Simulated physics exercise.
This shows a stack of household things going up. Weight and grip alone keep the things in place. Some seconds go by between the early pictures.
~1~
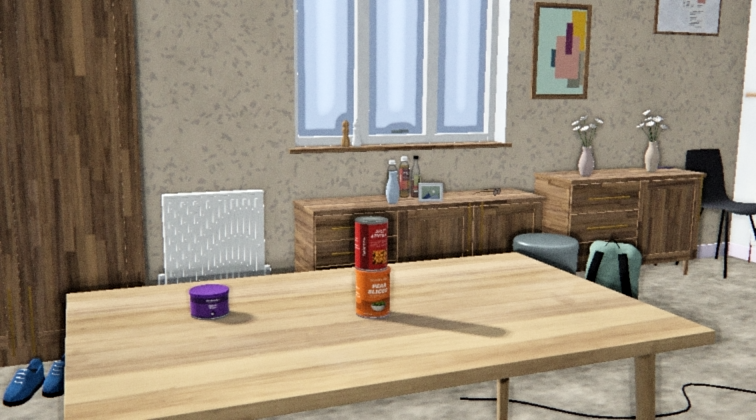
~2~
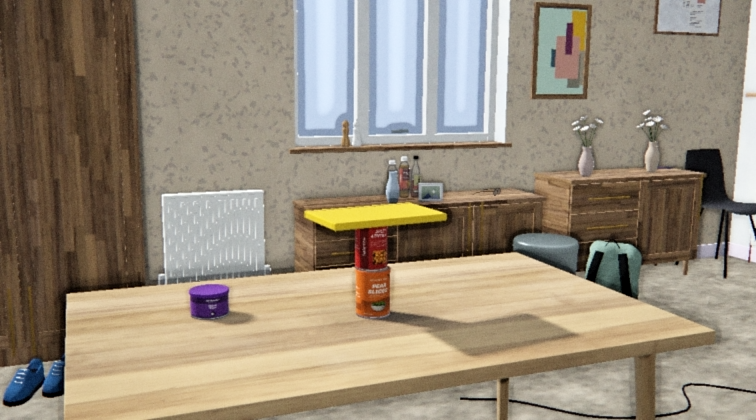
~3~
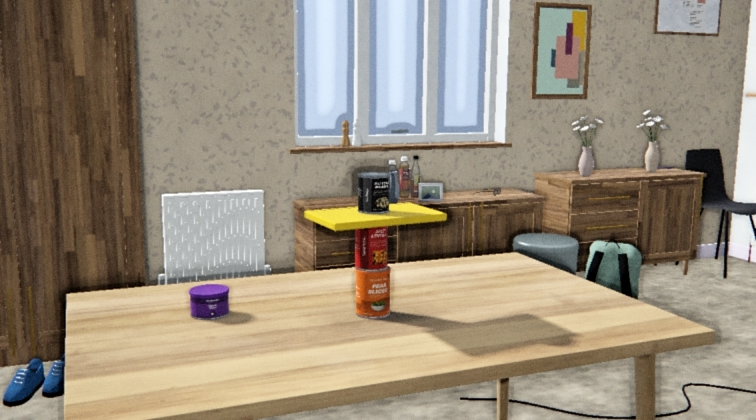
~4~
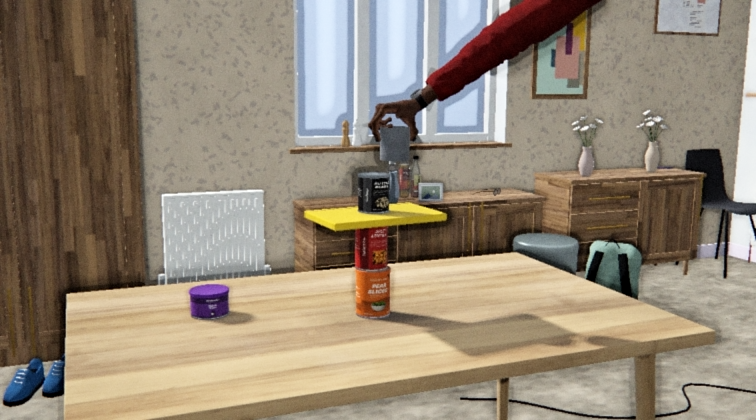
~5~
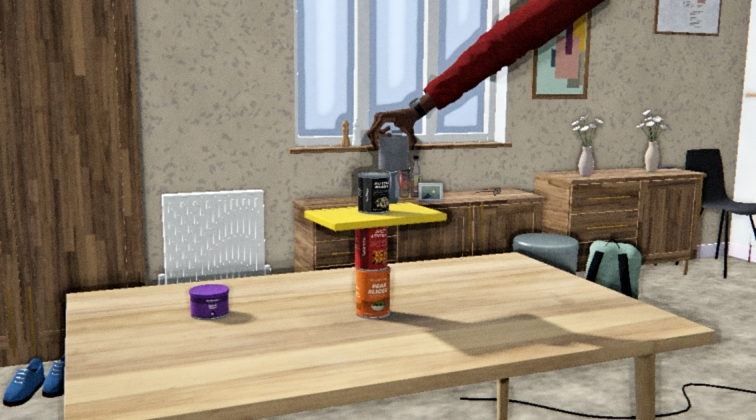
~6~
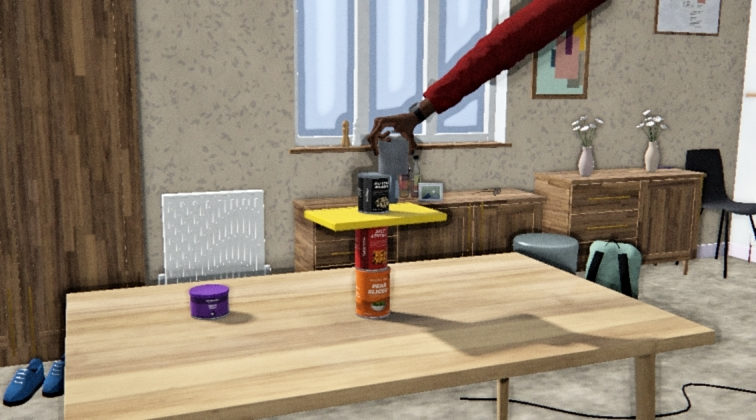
To begin with, a red tin stands on an orange one on a wooden table, with a purple tub to the left. A yellow tray and then a black tin appear on top, before a red-sleeved arm lowers a grey cup slightly and sets it down by the black tin, still gripping it.
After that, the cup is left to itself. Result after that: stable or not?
Short answer: It's not safe.
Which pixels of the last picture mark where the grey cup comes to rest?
The object finishes somewhere near (414, 194).
Then, 0.30 s on from there, grey cup now fallen.
Then, 0.40 s on from there, things are still on the move.
Then, 0.50 s on from there, nothing new.
In the end, fallen, grey cup; the other 5 unmoved. At the end, from the last picture's camera, grey cup near (414, 195). The pile comes apart.
